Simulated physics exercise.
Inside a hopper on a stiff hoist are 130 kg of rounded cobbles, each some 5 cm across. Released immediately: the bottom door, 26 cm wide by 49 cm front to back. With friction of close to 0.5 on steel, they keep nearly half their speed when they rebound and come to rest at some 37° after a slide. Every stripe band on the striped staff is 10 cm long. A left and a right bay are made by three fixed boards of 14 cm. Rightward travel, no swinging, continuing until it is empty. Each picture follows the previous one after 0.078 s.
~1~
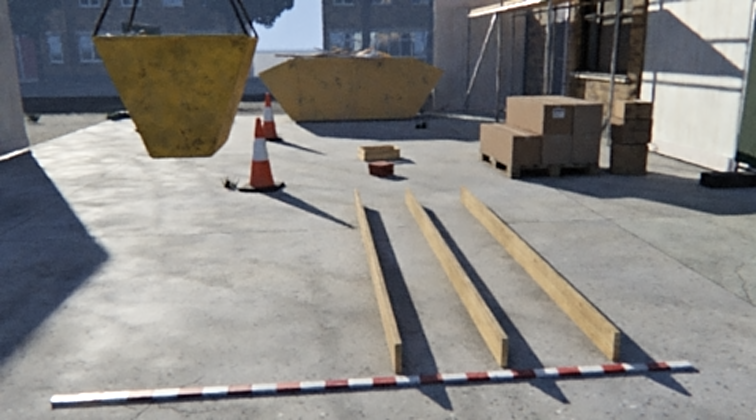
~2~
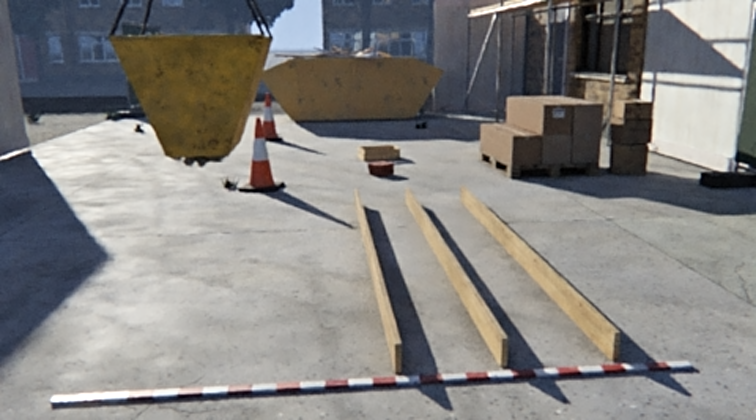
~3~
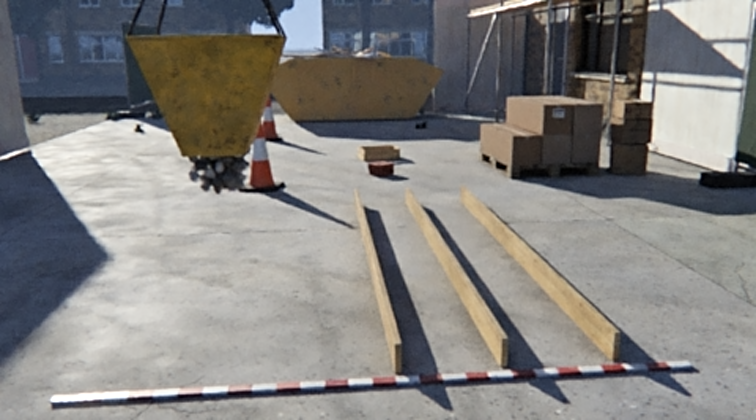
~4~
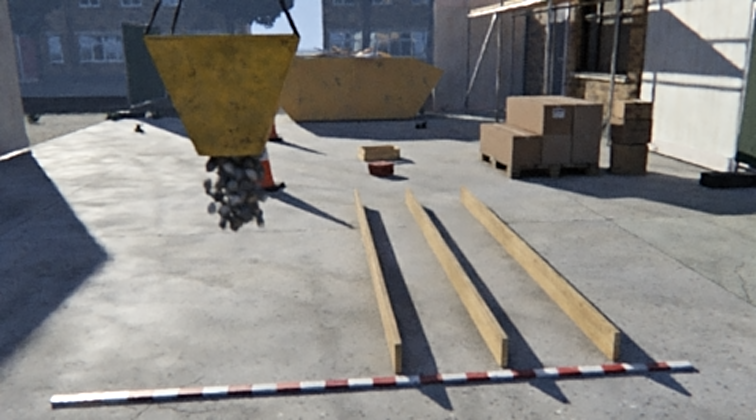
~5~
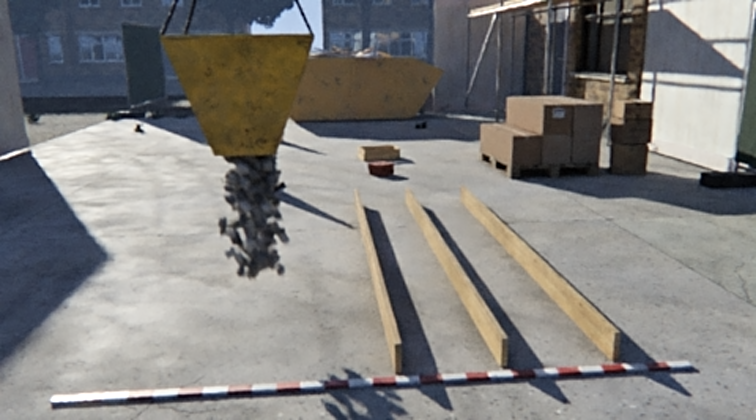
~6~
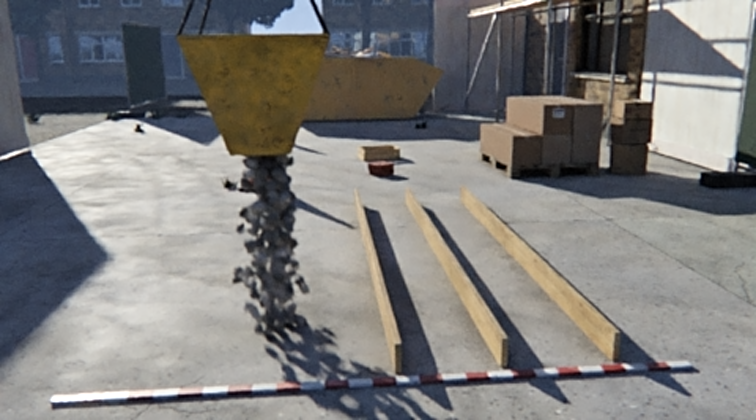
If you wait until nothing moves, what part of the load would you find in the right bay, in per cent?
I would find about 0 per cent there.
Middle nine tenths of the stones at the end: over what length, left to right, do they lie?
Around 100 centimetres.
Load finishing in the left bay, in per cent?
Near 20 in a hundred.
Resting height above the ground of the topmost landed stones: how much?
I'd put it at close to 20 cm off the ground.
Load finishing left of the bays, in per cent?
Approximately 80 in a hundred, give or take.
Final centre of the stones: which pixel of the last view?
About (349, 316).
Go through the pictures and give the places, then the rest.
In the first picture, the outlet is at (181, 146); nothing has dropped yet.
In the second picture, the outlet is at (197, 145); 4 % is out.
In the third picture, the outlet is at (213, 145); 12 % is out, the lowest stones still above the boards at (227, 182), 75 cm up.
In the fourth picture, the outlet is at (229, 144); 20 % is out, the lowest stones still above the boards at (247, 219), 56 cm up.
In the fifth picture, the outlet is at (244, 144); 30 % is out, the lowest stones still above the boards at (265, 266), 31 cm up.
In the sixth picture, the outlet is at (260, 144); 37 % is out, the lowest stones still above the boards at (269, 291), 19 cm up.
Then, 0.3 s after the last picture, 22 % in the hopper, 78 % falling or lying left of the bays; the stones farthest right are at (382, 305).
Then, 0.7 s after the last picture, 0 % in the hopper, 80 % falling or lying left of the bays, 20 % falling or lying in the left bay; the stones farthest right are at (461, 313).
Then, 1.3 s after the last picture, 0 % in the hopper, 78 % falling or lying left of the bays, 22 % falling or lying in the left bay; the stones farthest right are at (464, 303).
Then, 2.2 s after the last picture, 0 % in the hopper, 78 % falling or lying left of the bays, 22 % falling or lying in the left bay; the stones farthest right are at (464, 303).
Then, 4.1 s after the last picture, 0 % in the hopper, 78 % left of the bays, 22 % in the left bay; the stones farthest right are at (464, 303).
